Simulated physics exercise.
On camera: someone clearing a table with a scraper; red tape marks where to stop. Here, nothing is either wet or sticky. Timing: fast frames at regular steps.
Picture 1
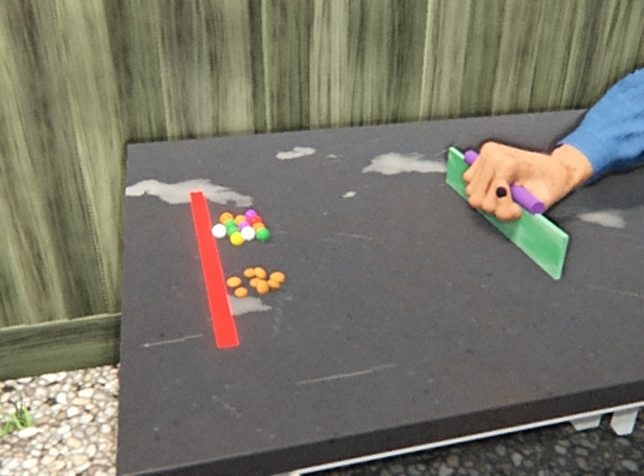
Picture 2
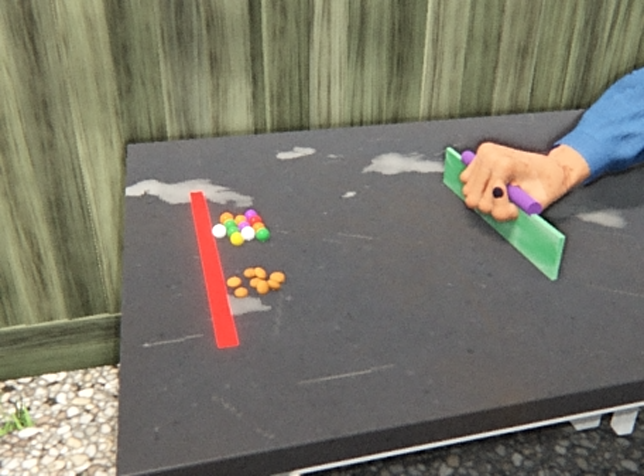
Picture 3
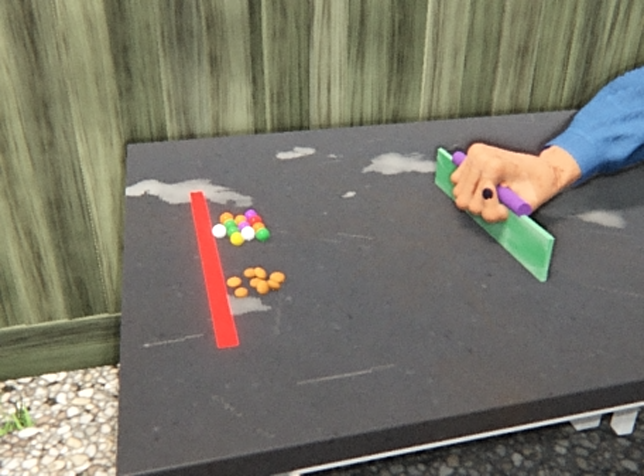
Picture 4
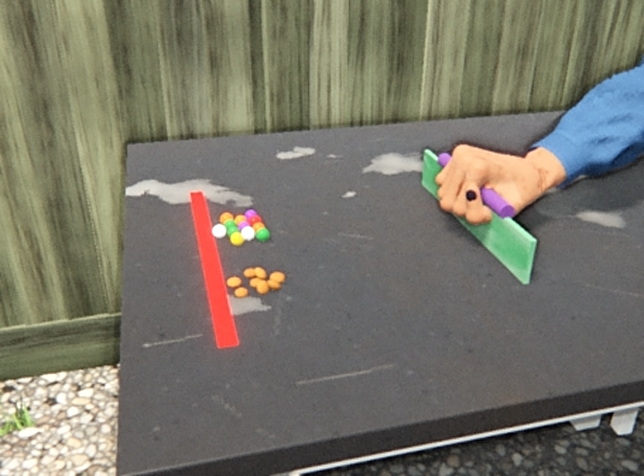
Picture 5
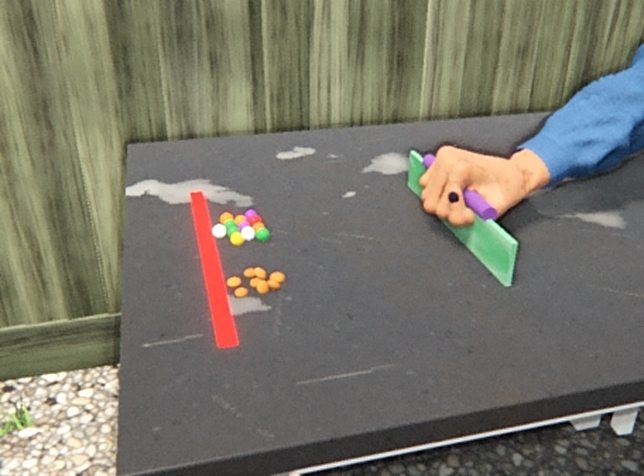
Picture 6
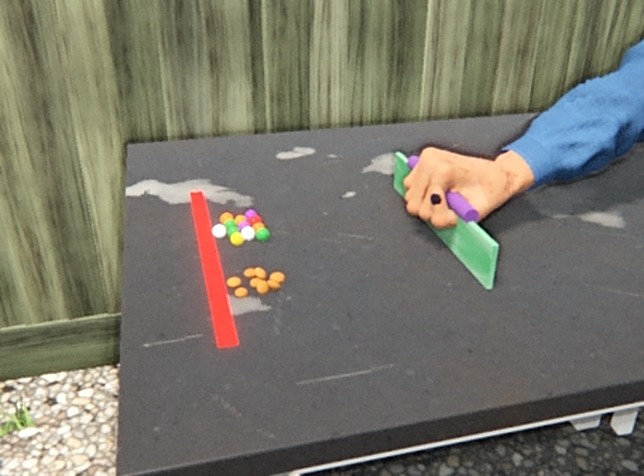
To begin with, a hand grips the purple handle of a green scraper on the right side of a dark table, with colourful gumballs and small orange-brown pieces beside red tape at left. The hand then slides the scraper a short way left across bare tabletop, while both little piles stay still.
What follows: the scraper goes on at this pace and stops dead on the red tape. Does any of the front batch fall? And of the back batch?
In the end the front batch ends up fully on, the back batch ends up partly off.
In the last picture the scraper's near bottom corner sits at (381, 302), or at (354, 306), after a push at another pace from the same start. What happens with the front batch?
The first pace sees it shed some bits below, the second sees it shed some bits below.
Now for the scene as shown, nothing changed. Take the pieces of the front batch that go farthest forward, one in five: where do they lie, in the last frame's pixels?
Near (181, 295).
Then, 0.41 s after the last picture, scraper still moving, near (318, 204); front batch all on the table, its front near (234, 283); back batch all on the table, its front near (220, 231).
Then, 0.84 s after the last picture, scraper stopped at the red tape; front batch all on the table, its front near (181, 305); back batch all on the table, its front near (156, 234).
Then, 1.12 s after the last picture, scraper stopped at the red tape; front batch all on the table, its front near (179, 305); back batch about two thirds over the edge.
At rest, scraper stopped at the red tape; front batch all on the table, its front near (179, 305); back batch all over the edge.
